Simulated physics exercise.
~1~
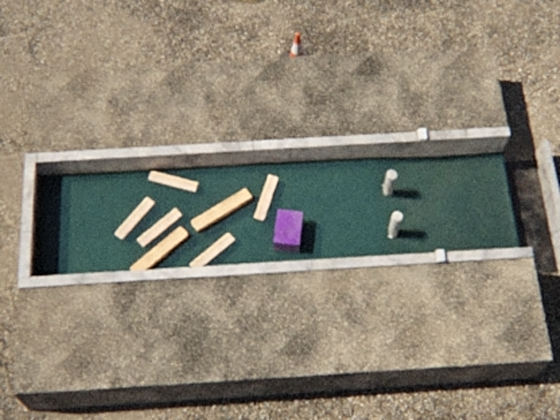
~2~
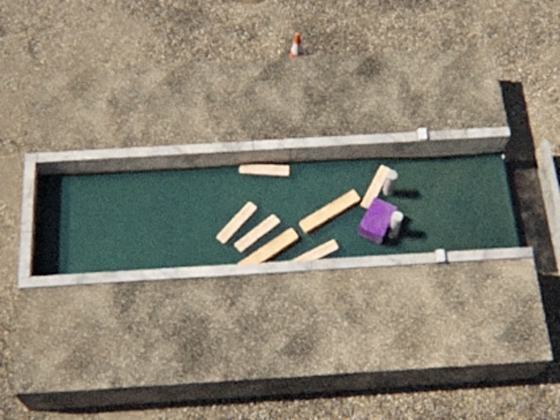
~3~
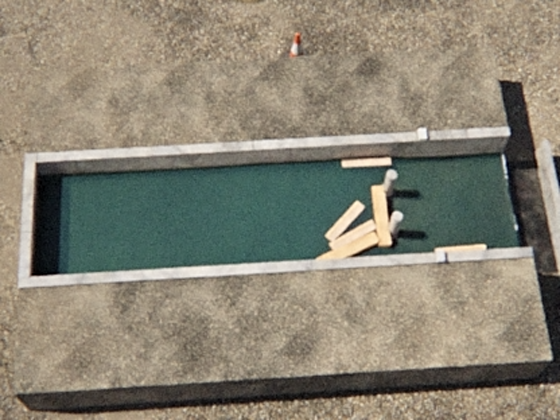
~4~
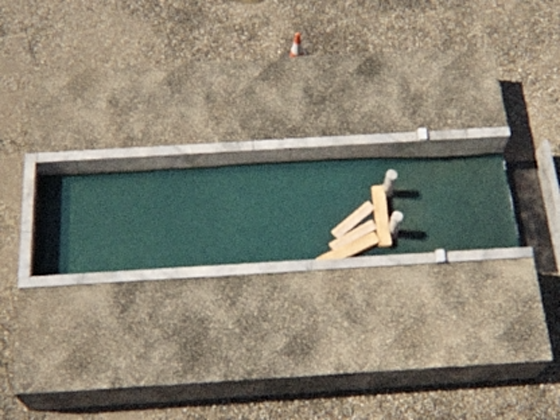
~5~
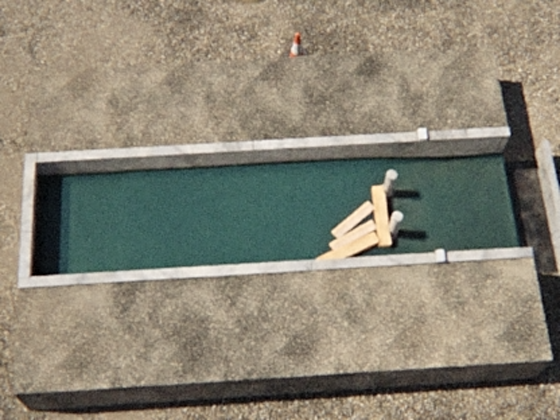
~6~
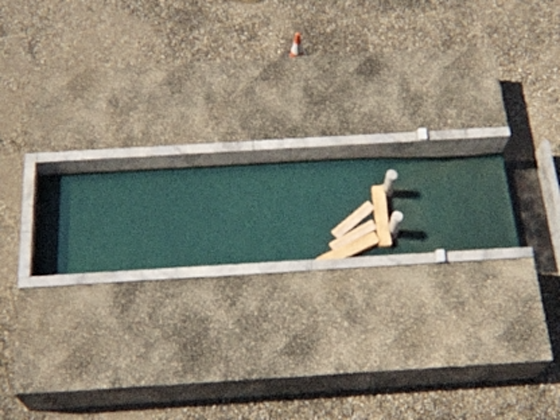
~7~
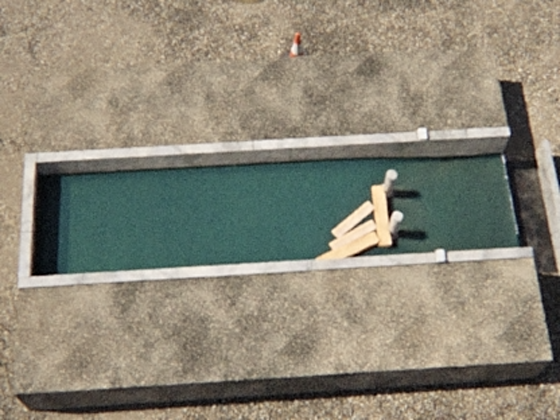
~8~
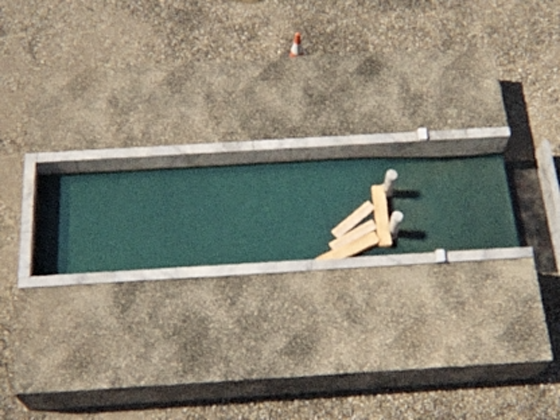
A purple crate and several wooden beams floated rightward down a green water channel, and the crate slipped past two white posts and out of sight with some of the beams, while the remaining four jammed together against the posts and stayed there.
